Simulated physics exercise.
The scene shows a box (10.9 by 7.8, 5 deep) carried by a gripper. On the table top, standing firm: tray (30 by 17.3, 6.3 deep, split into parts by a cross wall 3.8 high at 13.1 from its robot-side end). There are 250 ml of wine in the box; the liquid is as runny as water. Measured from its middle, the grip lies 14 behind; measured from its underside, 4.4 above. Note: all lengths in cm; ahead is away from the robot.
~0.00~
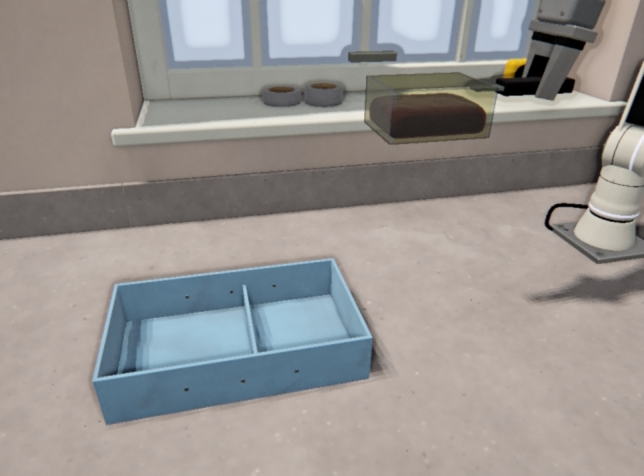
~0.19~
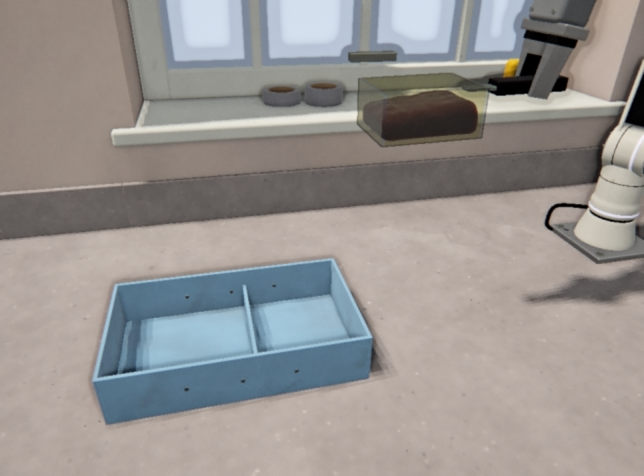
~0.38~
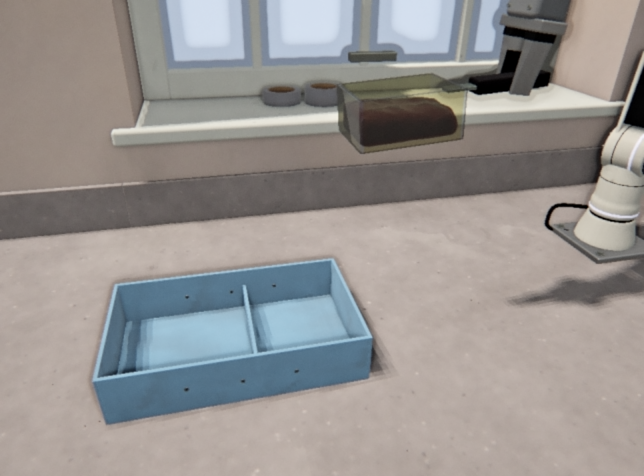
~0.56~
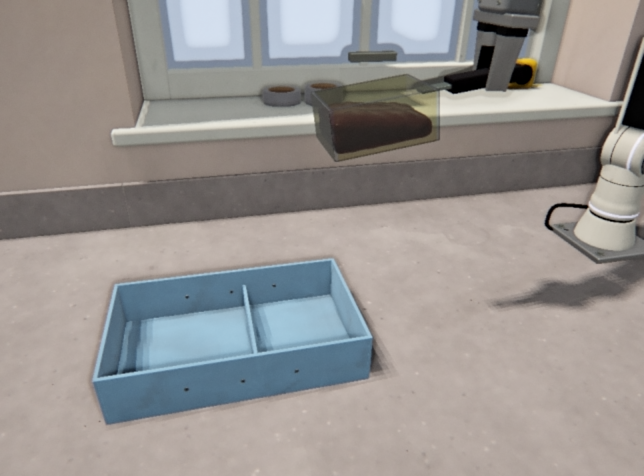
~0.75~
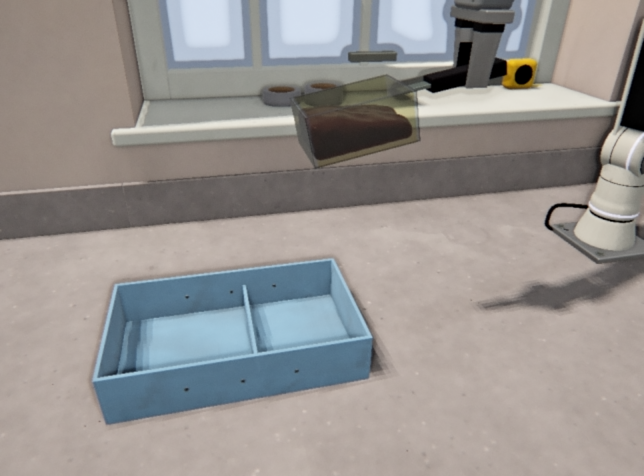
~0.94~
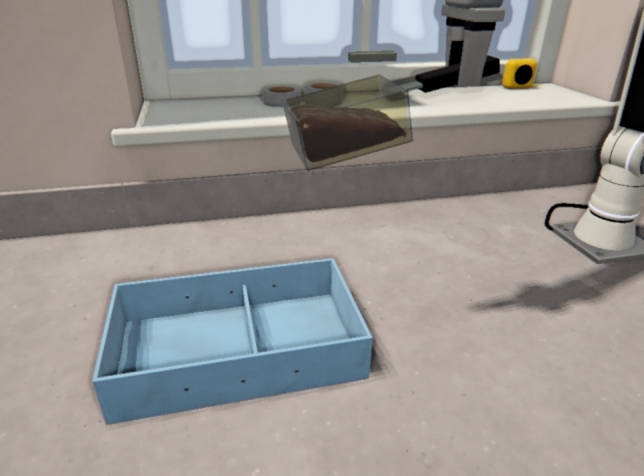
Clear box of dark liquid, held by a robot gripper, moving left past a windowsill and gradually tilting above a divided blue tray.
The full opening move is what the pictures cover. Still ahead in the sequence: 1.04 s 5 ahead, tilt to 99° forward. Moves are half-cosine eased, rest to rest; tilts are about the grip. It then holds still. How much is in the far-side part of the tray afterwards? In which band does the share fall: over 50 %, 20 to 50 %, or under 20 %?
It falls under 20 %.
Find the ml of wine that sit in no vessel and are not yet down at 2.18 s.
Estimate: Around 10 ml.
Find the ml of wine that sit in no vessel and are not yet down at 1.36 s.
20 ml.
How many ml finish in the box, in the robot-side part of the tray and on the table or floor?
I'd estimate close to 0, 140 and 110 ml respectively.
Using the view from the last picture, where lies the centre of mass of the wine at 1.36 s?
Centre: Approx. (340, 187) px.
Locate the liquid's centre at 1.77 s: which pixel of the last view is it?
Centre pixel approx. (335, 297).
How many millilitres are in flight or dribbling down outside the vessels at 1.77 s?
It works out to close to 40 ml.
By 1.36 s, tilted 42° forward, liquid up to 25 above the table; 230 ml in the box, 20 ml in the air or running down outside.
By 1.77 s, tilted 91° forward, liquid up to 48 above the table; 140 ml in the robot-side part, 55 ml in the box, 10 ml on the table or floor, 45 ml in the air or running down outside.
By 2.18 s, tilted 99° forward, liquid up to 26 above the table; 135 ml in the robot-side part, 90 ml on the table or floor, 5 ml in the box, 5 ml in the far-side part, 10 ml in the air or running down outside.
By 2.98 s, tilted 99° forward, liquid up to 16 above the table; 135 ml in the robot-side part, 110 ml on the table or floor, 5 ml in the far-side part.
Final state, 135 ml in the robot-side part, 110 ml on the table or floor, 5 ml in the far-side part. That is 1 % in the far-side part of the tray.
